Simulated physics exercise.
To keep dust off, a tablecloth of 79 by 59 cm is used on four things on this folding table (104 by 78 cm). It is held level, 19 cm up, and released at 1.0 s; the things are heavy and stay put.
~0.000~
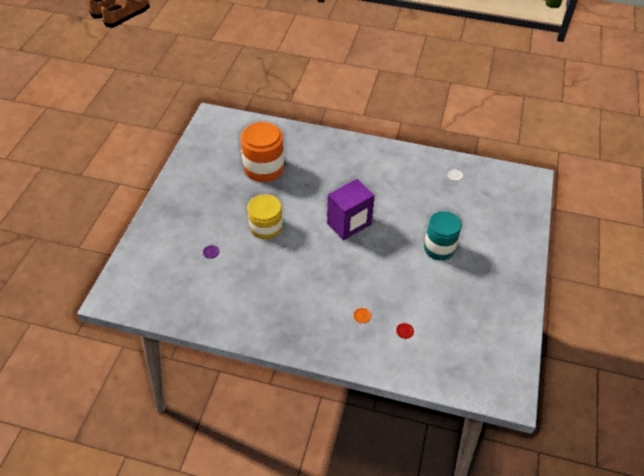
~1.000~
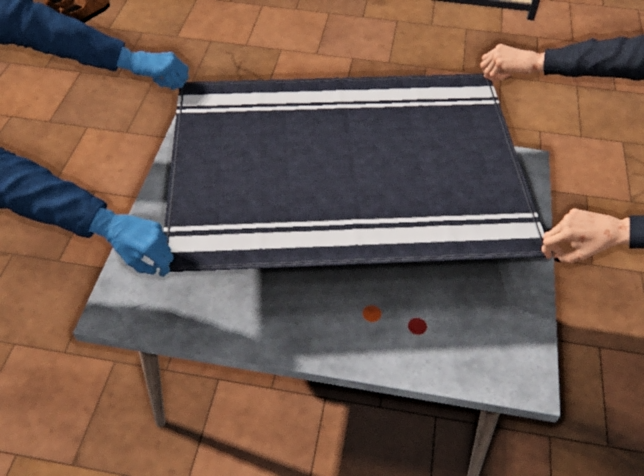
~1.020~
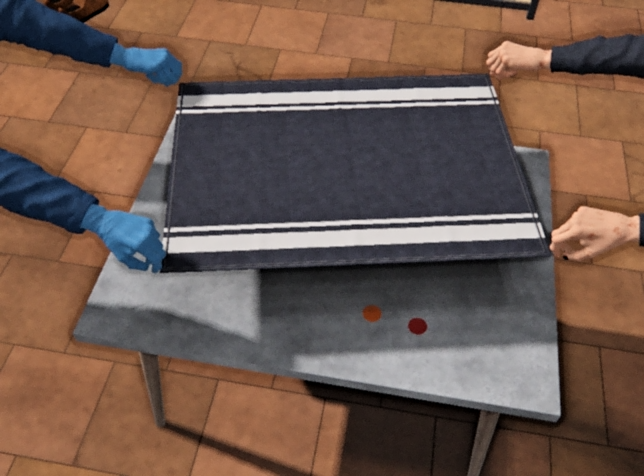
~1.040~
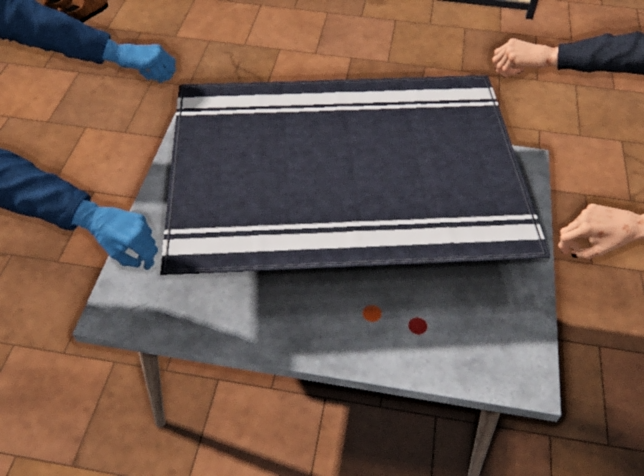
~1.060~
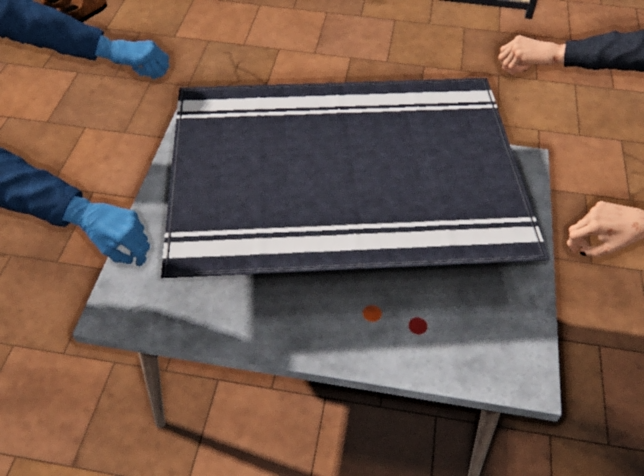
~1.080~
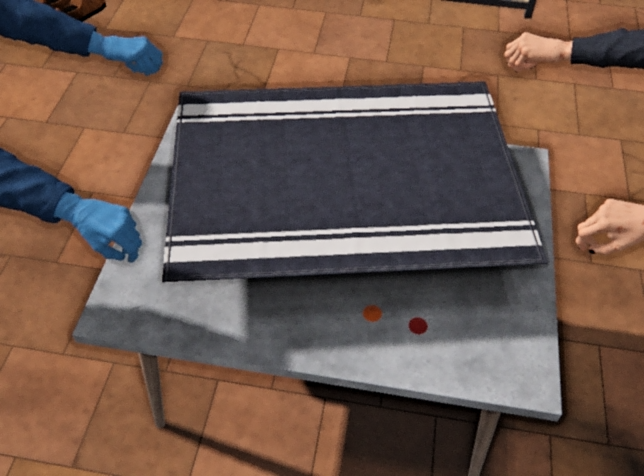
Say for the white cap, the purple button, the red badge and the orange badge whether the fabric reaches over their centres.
The white cap gets covered, the purple button vanishes under it, the red badge stays uncovered, the orange badge stays uncovered.
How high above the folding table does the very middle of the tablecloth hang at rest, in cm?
About 12 cm.
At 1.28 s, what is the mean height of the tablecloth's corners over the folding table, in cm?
Some 1 cm up.
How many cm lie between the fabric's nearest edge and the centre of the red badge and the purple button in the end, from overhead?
About 7 cm, 5 cm.
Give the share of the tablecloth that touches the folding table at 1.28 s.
Some 30 per cent.
By 1.3 s, 30 % of it is down, spanning 80 by 69 cm, above white cap, purple button.
By 1.5 s, 30 % of it is down, spanning 83 by 68 cm, above white cap, purple button.
By 1.7 s, 35 % of it is down, spanning 82 by 68 cm, above white cap, purple button.
By 1.9 s, 35 % of it is down, spanning 82 by 68 cm, above white cap, purple button.
By 2.7 s, 35 % of it is down, spanning 82 by 68 cm, above white cap, purple button.
